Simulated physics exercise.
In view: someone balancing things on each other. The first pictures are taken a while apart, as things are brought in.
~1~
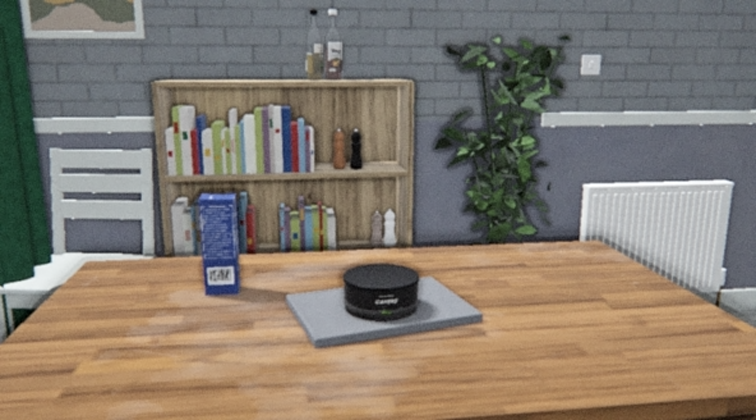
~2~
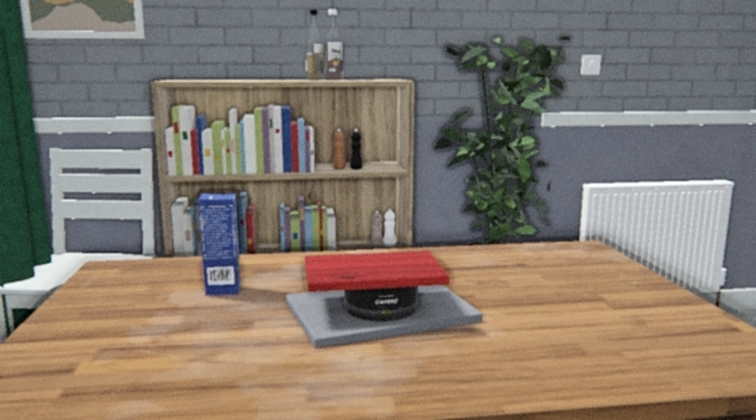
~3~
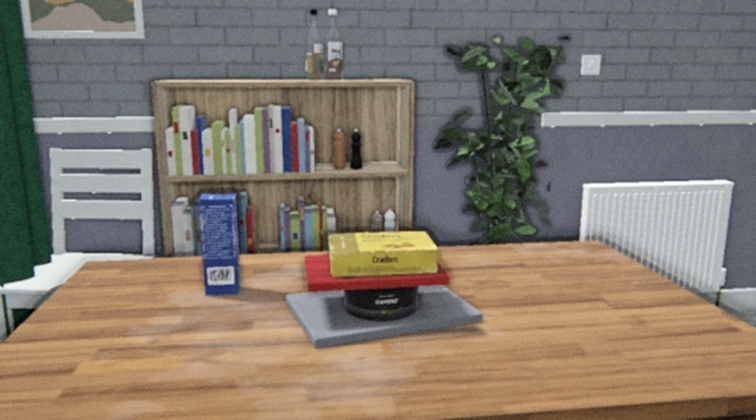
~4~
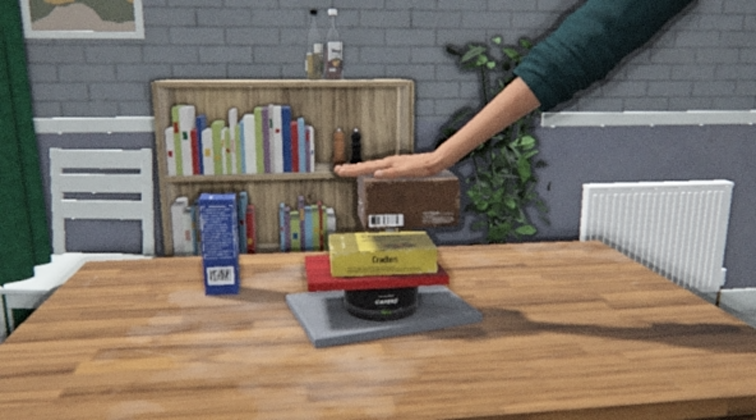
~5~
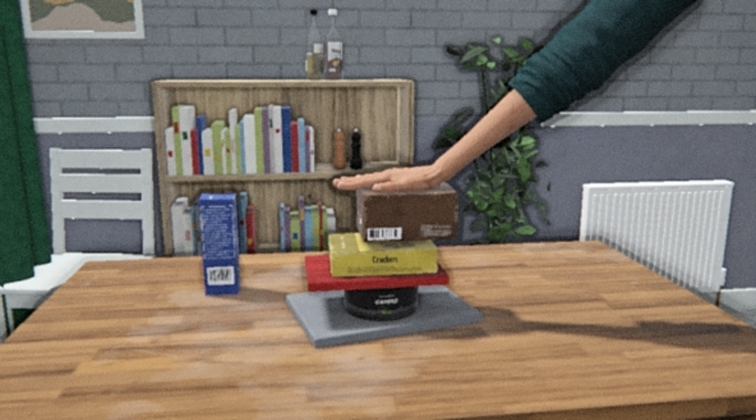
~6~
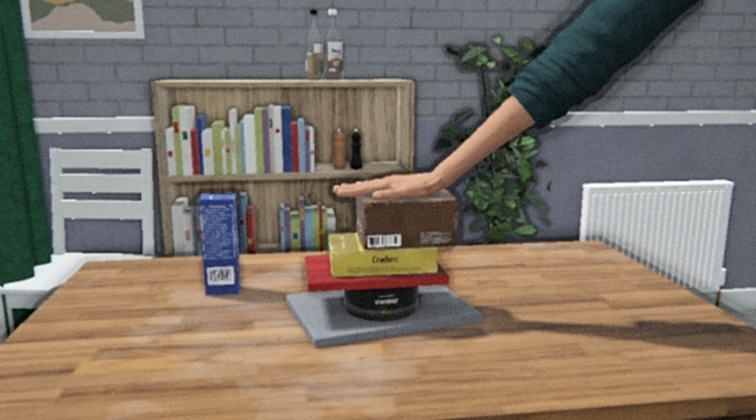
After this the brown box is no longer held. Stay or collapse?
Outcome: The pile holds.
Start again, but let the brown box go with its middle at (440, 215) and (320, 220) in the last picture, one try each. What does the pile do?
First try: It comes apart; second try: It comes apart.
Then, 0.60 s past the last view, nothing moves.
Then, 1.90 s past the last view, brown box resting near (406, 218).
Finally, all 6 still in place. Final places as the last picture's camera would see them, brown box near (406, 218). The pile keeps its balance.
